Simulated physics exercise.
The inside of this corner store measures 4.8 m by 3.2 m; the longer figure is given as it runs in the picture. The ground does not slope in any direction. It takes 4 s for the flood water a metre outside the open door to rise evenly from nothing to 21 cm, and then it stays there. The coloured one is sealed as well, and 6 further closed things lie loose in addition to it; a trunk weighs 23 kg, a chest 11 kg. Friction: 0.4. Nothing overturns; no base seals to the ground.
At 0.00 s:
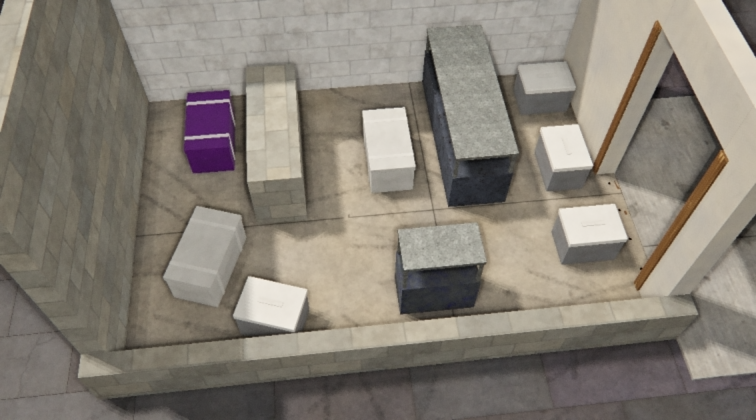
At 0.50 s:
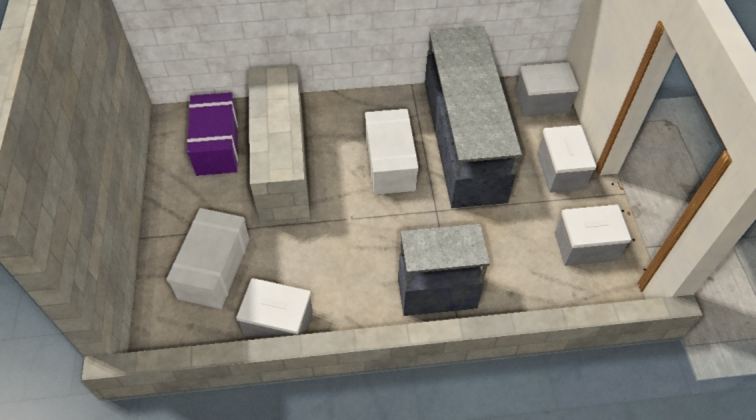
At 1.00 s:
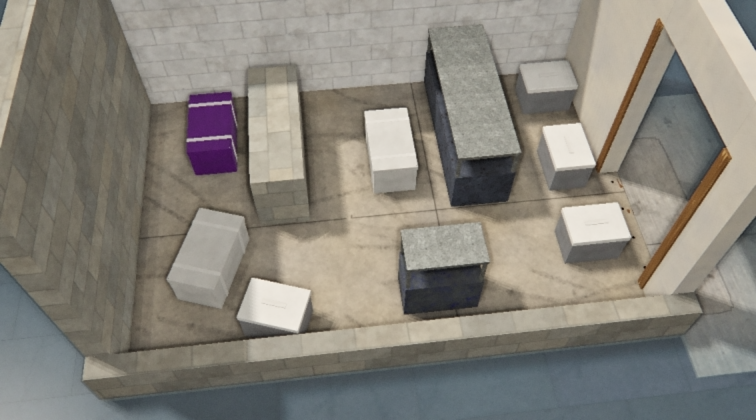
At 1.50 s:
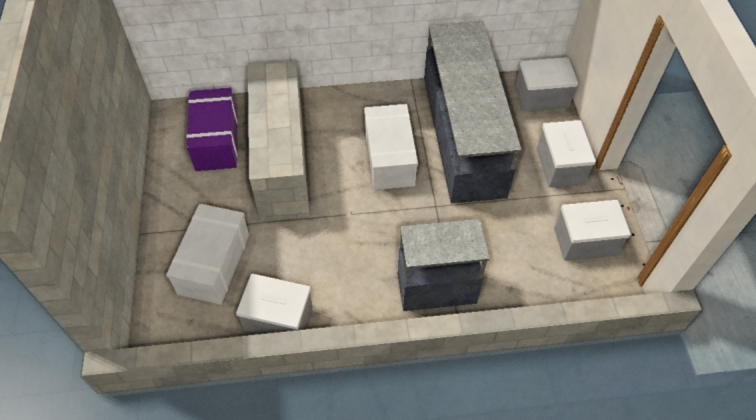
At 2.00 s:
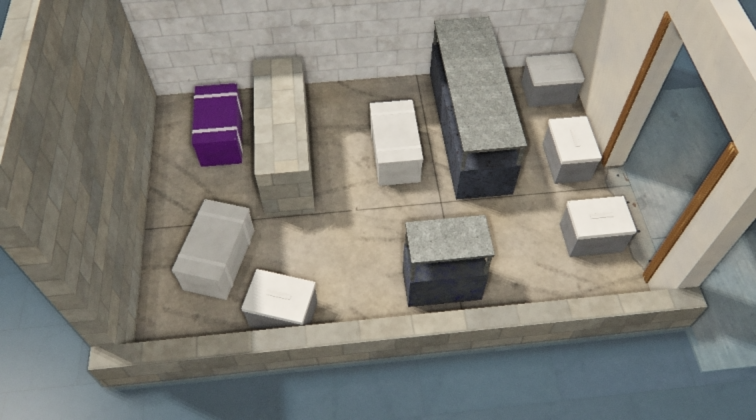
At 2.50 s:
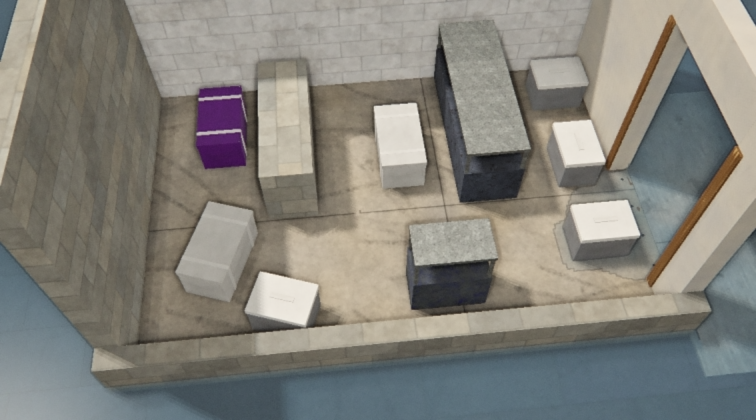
A roofless corner store with a purple trunk, pale boxes and counters sat still while bluish water spread over the ground outside, and later a small wet patch showed around the box near the doorway.
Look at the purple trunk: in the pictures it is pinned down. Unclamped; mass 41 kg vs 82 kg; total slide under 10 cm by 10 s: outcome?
Looks to me like the light option works.
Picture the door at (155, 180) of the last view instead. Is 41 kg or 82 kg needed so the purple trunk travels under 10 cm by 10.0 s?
Well, then the greater option is needed.
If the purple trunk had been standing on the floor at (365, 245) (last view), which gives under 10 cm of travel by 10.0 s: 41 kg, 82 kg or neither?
The answer: You need the heavier weight.
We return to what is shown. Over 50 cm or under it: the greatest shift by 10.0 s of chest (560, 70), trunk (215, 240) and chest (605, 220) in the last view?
Exceeded, Exceeded, Exceeded, in that order.
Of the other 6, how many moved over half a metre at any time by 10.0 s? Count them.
5.
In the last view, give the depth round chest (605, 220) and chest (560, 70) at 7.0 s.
First roughly 13 cm, second roughly 10 cm.
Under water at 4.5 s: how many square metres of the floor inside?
Some 5.0 m2 of it.
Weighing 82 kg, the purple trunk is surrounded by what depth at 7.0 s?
Close to 1 cm deep.
After 3.5 s the purple trunk would be 0 cm from its start with 41 kg and 0 cm from its start with 82 kg; 0 cm of water round it then.
After 4.5 s the purple trunk would be 0 cm from its start with 41 kg and 0 cm from its start with 82 kg; 0 cm of water round it then.
After 7.0 s the purple trunk would be 0 cm from its start with 41 kg and 0 cm from its start with 82 kg; 1 cm of water round it then.
After 10.0 s the purple trunk would be 0 cm from its start with 41 kg and 0 cm from its start with 82 kg; 9 cm of water round it then.
